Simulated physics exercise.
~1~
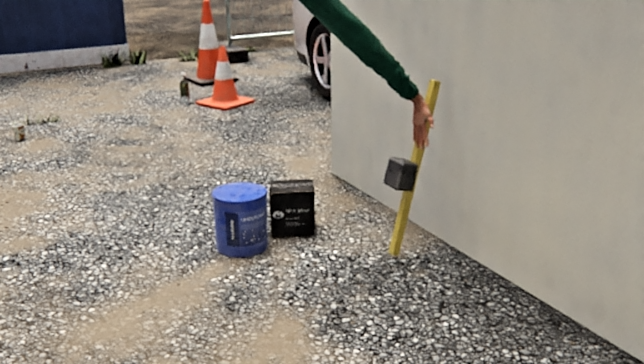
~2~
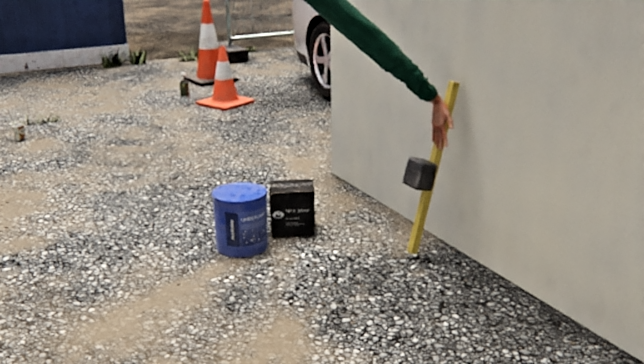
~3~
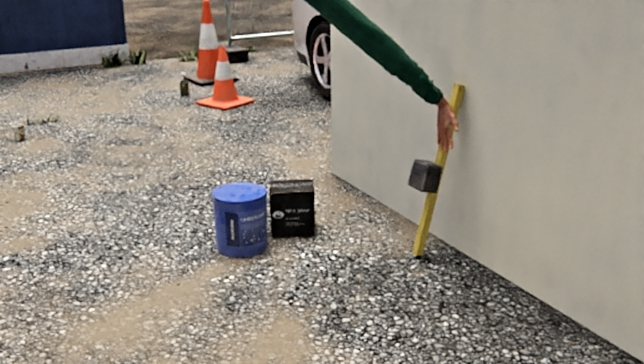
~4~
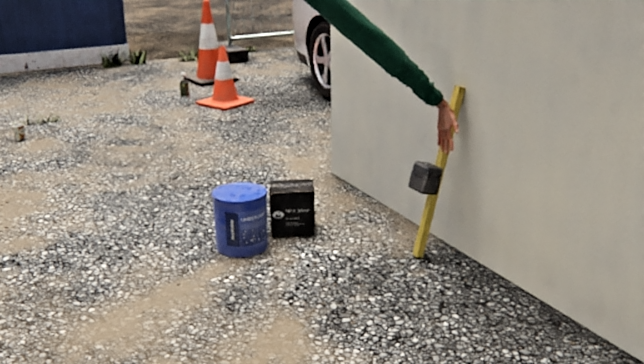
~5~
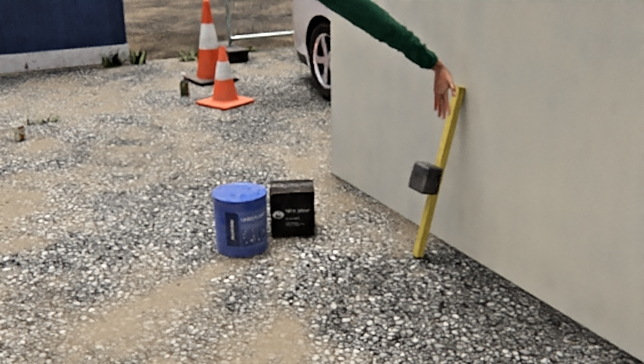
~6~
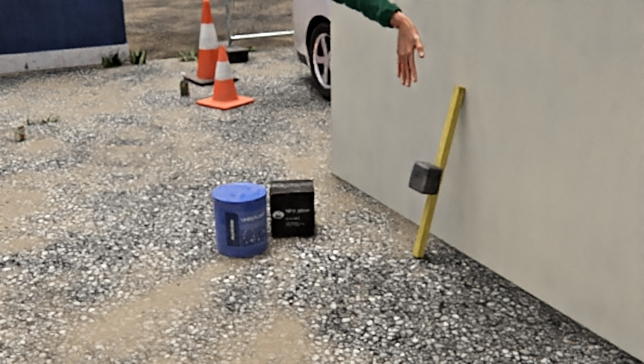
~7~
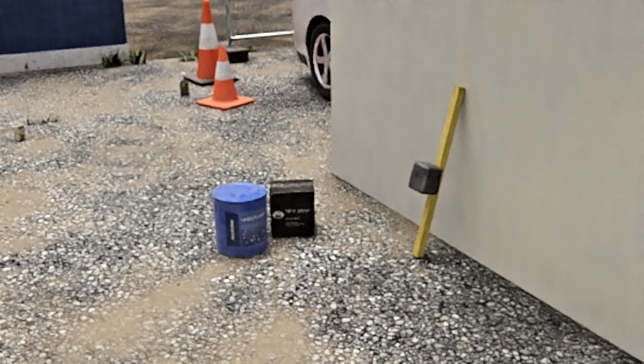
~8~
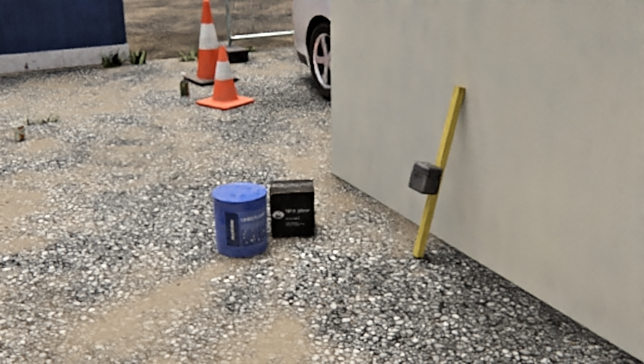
The clip opens on a gravel yard where a green-sleeved arm holds a yellow pole, with a dark block attached partway up, near a pale wall. A blue pail and a black box sit side by side to its left, with orange and white cones and part of a car behind. The hand moves the pole a short way to the right and settles it at a lean against the wall. The fingers then let go, and the arm draws back up out of view. The pole stays leaning, while the pail and box remain where they were.
